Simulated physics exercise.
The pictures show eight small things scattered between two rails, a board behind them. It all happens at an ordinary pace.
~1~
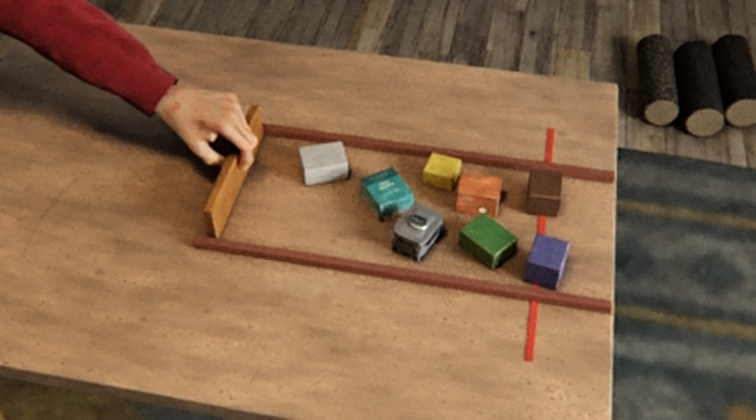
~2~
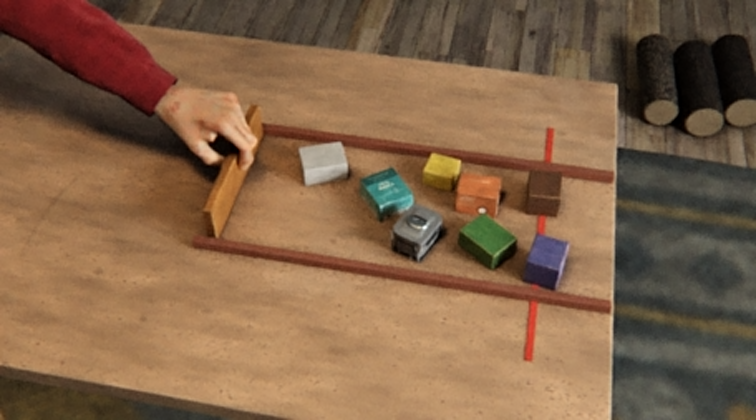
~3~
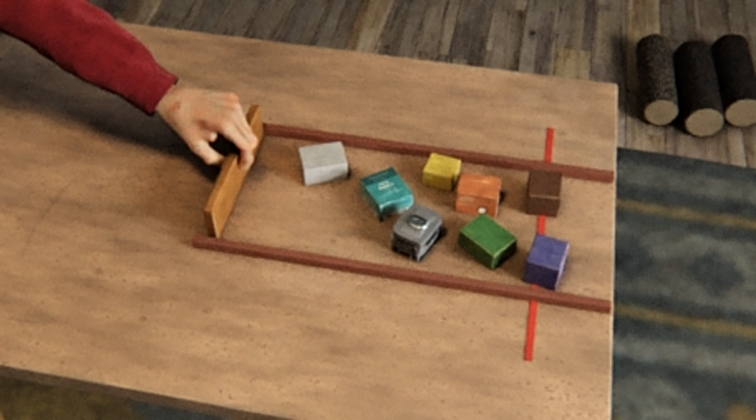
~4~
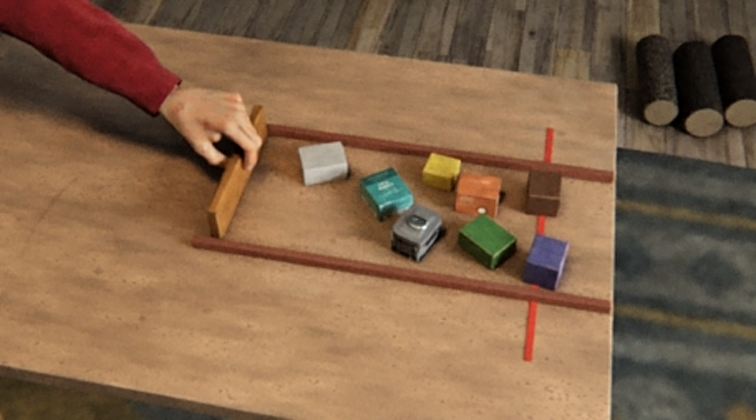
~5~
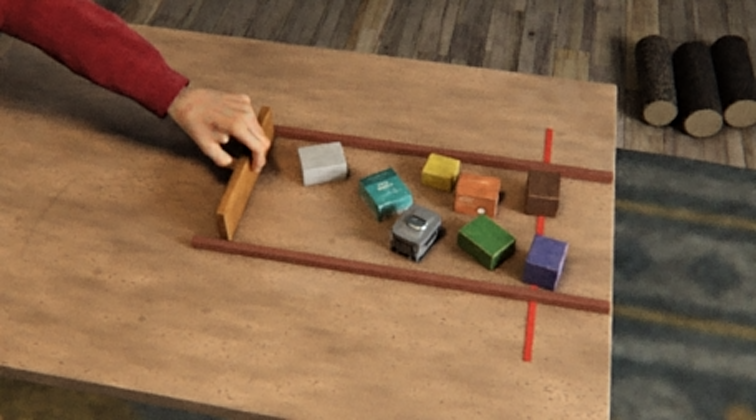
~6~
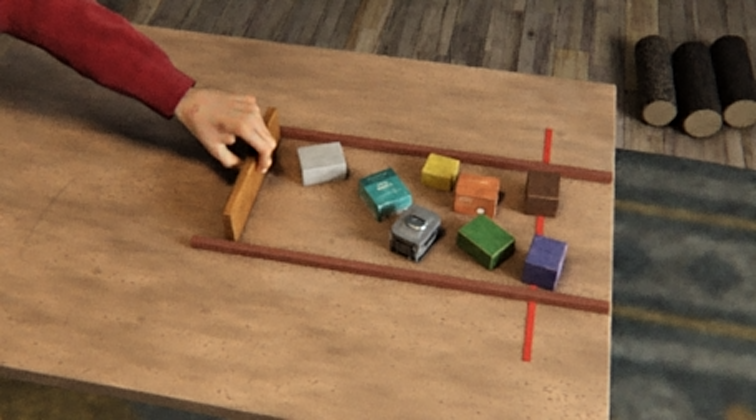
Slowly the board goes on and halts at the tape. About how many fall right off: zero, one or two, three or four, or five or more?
In the end the number that fall off is one or two.
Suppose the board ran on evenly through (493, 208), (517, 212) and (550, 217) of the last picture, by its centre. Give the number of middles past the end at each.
In that order 0, 1 and 4.
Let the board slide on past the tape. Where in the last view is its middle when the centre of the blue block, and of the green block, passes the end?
Near (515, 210) and (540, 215).
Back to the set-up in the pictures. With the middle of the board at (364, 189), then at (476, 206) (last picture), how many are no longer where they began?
By then 3, and 8.
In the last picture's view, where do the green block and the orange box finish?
The green block stops around (610, 258); the orange box around (611, 223).
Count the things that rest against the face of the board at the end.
The number is 3.
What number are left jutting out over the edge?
3 of them.
Early on, none off yet; blue block at rest near (544, 263); brown block at rest near (542, 194); green block at rest near (486, 241).
A while later, none off yet; blue block moving near (551, 265); brown block travelled a little near (557, 195); green block travelled about its own width near (515, 244).
Finally, the number that fall off is one or two; lost, blue block.
